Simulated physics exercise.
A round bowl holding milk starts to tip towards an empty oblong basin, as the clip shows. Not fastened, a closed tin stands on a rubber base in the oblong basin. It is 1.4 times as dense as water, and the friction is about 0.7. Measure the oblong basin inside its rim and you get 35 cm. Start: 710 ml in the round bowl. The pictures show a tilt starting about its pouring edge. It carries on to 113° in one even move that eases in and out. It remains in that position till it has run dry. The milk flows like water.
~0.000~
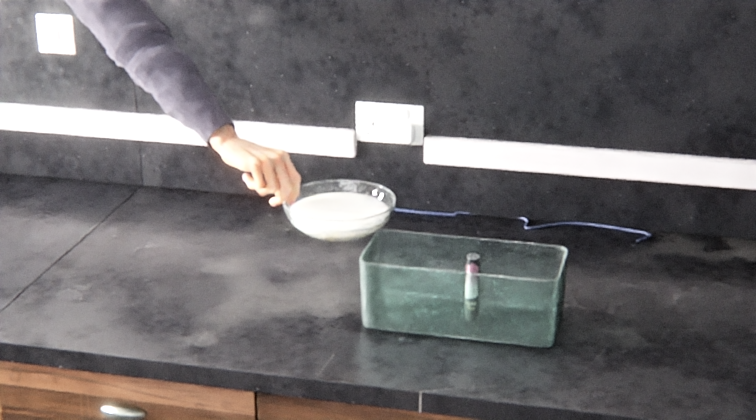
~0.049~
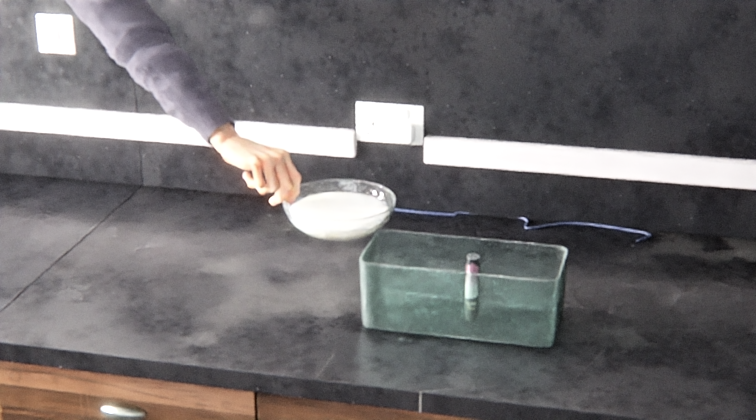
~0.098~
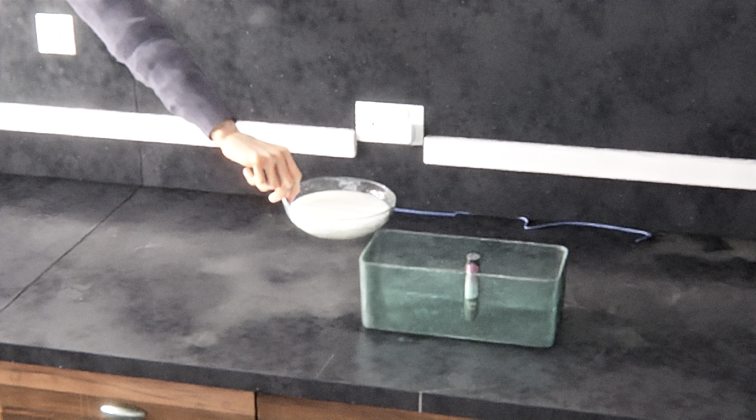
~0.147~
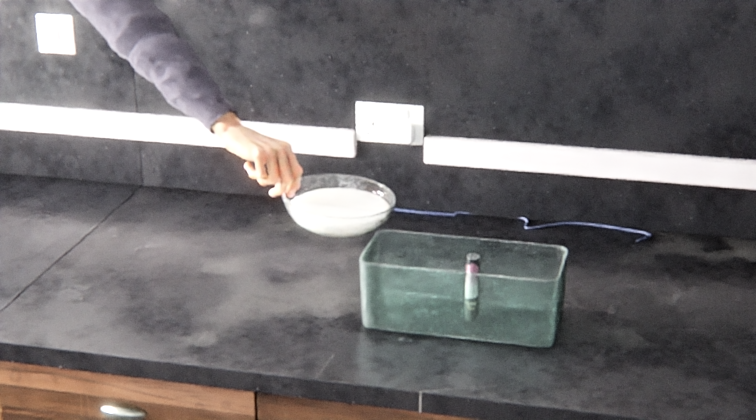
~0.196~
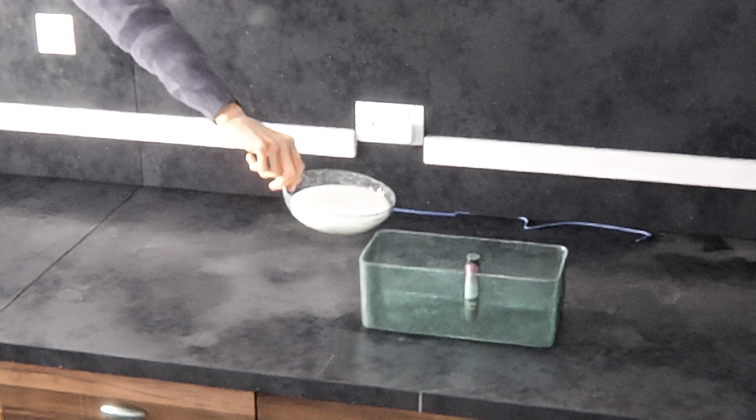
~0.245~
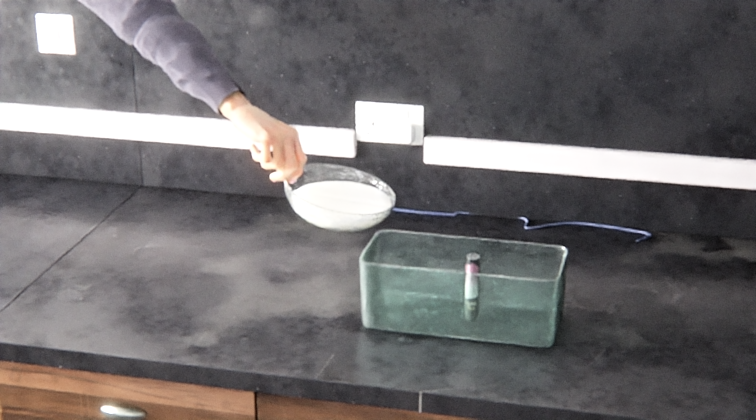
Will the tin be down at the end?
My guess is it's going to stay on its base.
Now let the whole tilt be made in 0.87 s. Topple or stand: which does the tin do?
In that case the tin overturns.
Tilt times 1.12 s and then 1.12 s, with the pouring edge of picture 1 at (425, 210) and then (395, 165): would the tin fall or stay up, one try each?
First it stays on its base; then it tips over.
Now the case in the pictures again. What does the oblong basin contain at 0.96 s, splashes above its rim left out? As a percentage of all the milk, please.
Near 98 in a hundred.
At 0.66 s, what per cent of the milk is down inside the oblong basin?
Close to 28 in a hundred.
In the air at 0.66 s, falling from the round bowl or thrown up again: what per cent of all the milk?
Near 48 per cent of it all.
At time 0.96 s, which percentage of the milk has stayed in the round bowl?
Roughly 0 per cent.
Then, 0.66 s in, the tilt is 72° and 24 per cent is still to pour; the tin stands where it began.
Then, 0.96 s in, the tilt is 107° and 0 per cent is still to pour; the tin stands 1 cm from where it began.
Then, 1.28 s in, the tilt is 113° and 0 per cent is still to pour; the tin stands 1 cm from where it began.
Then, 1.62 s in, the tilt is 113° and 0 per cent is still to pour; the tin stands 1 cm from where it began.
Finally, the tin stands where it began.
